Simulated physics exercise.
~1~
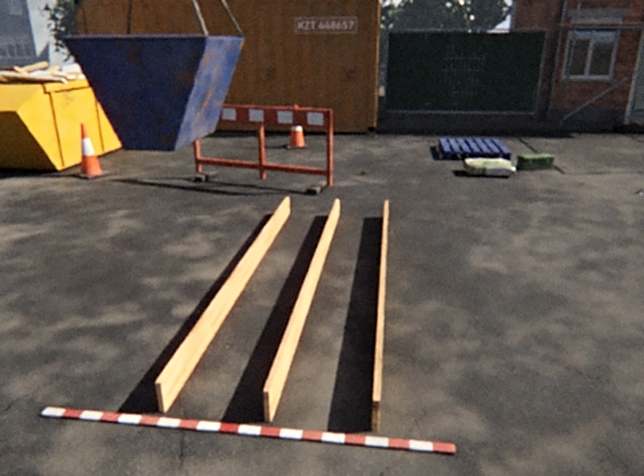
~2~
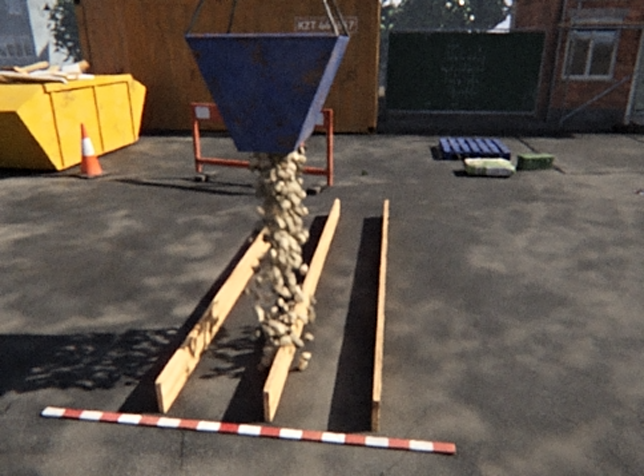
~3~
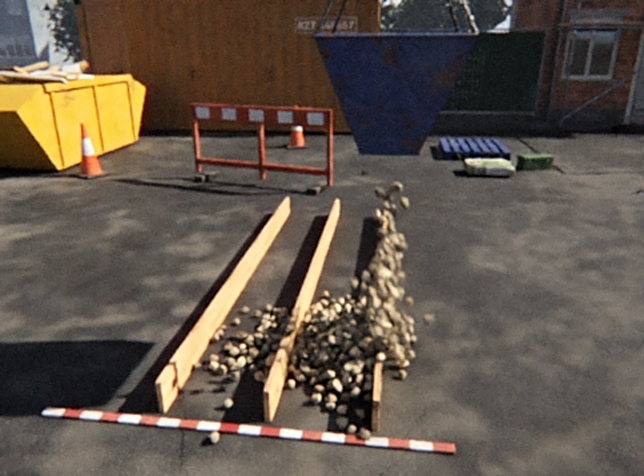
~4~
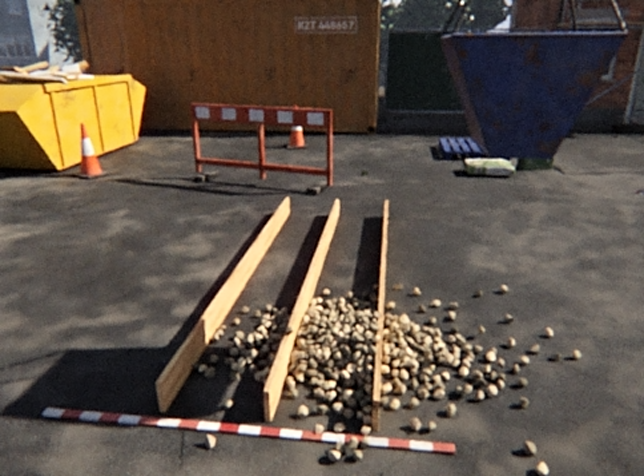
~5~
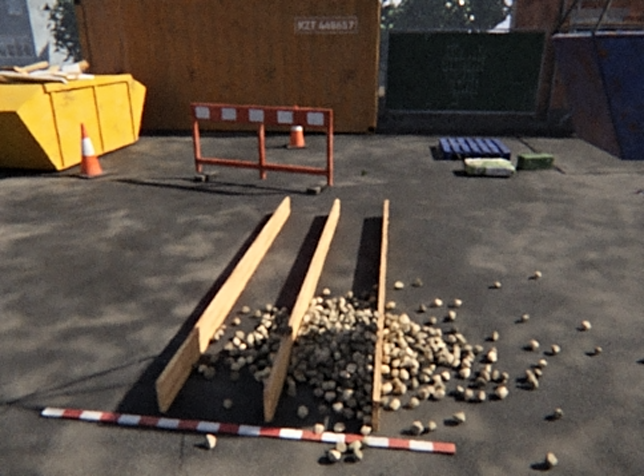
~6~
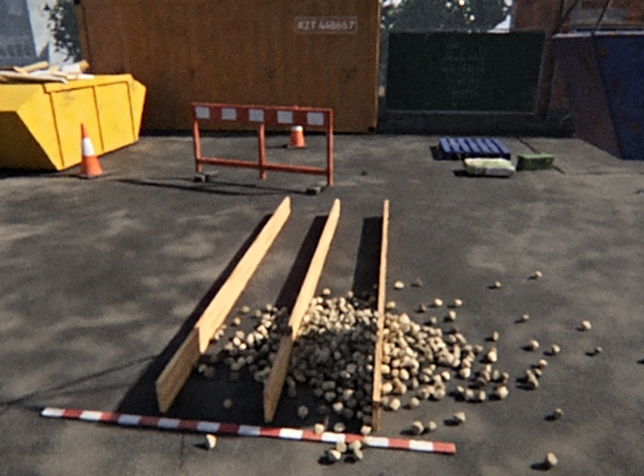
The footage shows a suspended blue skip moving rightwards over three upright wooden planks on tarmac, pouring out pale stones as it goes. The emptied skip stops at the far right, leaving most stones in the right bay, with some scattered beyond it and fewer in the left bay.
